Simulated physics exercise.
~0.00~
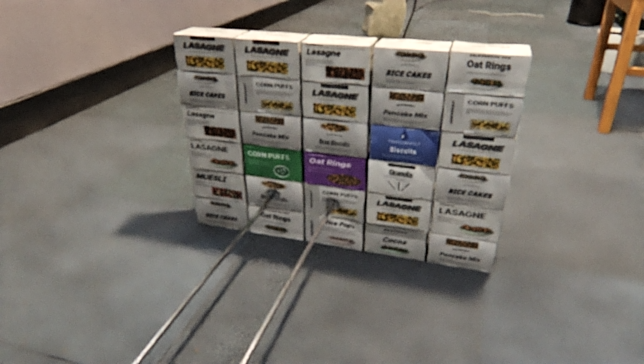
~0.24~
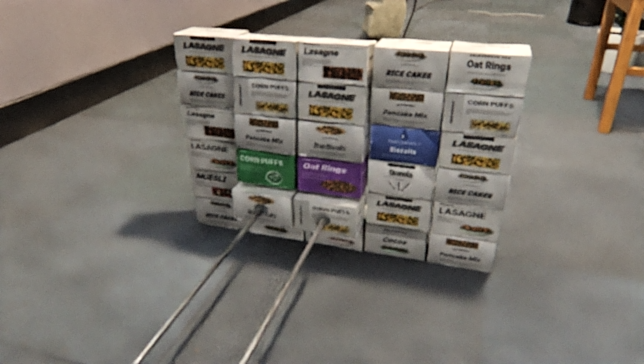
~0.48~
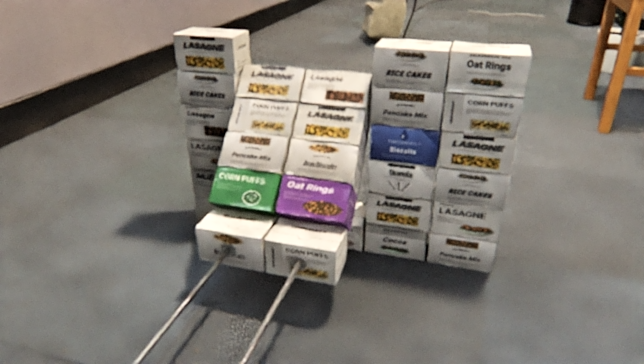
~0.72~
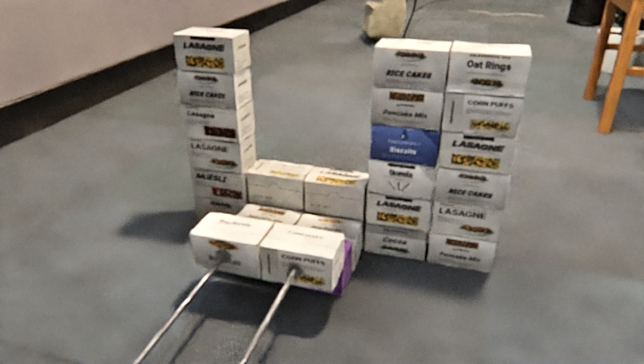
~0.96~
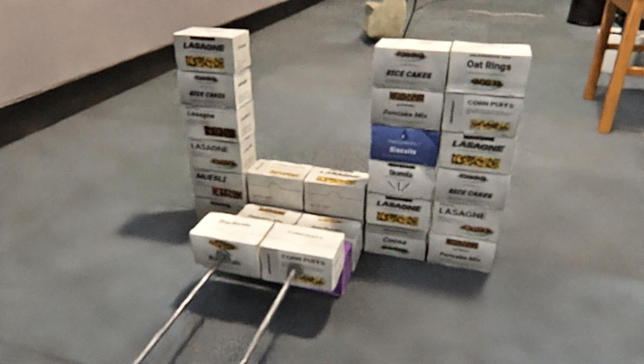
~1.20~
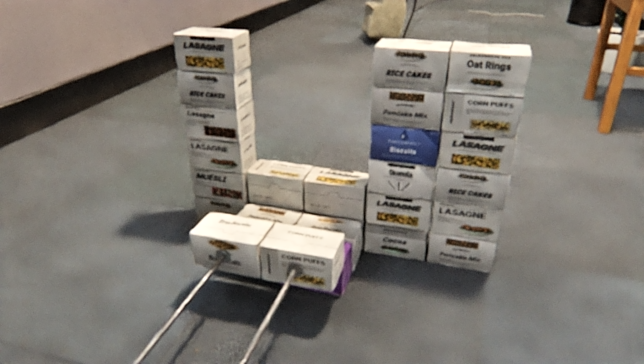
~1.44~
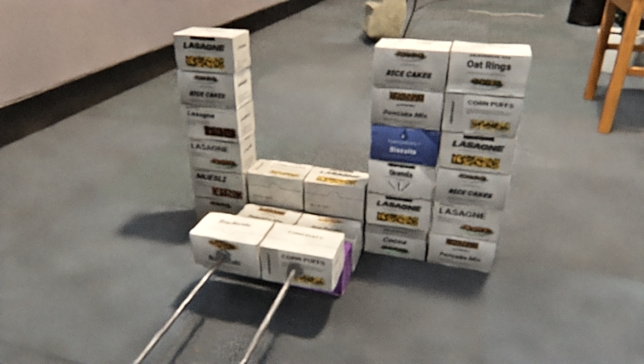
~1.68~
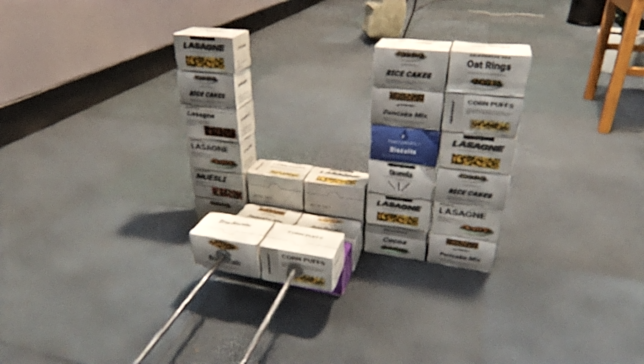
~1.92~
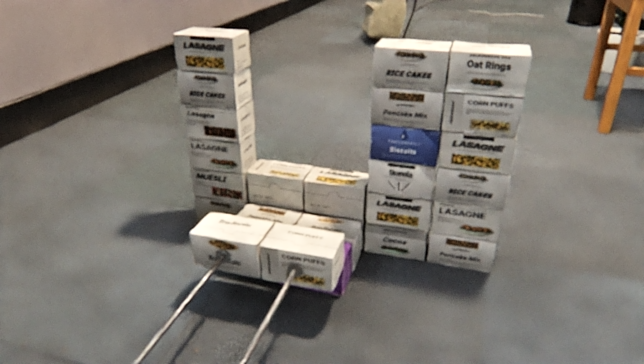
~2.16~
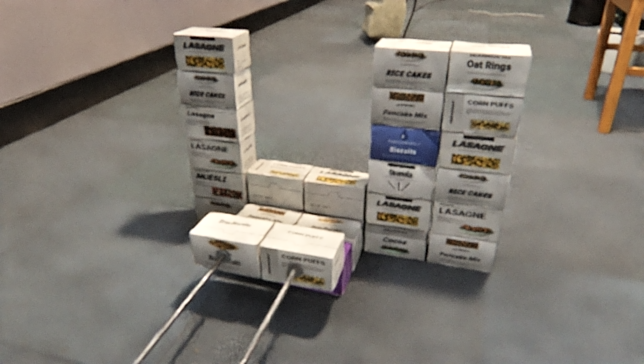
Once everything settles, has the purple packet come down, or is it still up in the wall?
The purple packet comes down. It ends up on its side, low behind the pulled pair and mostly hidden by it.
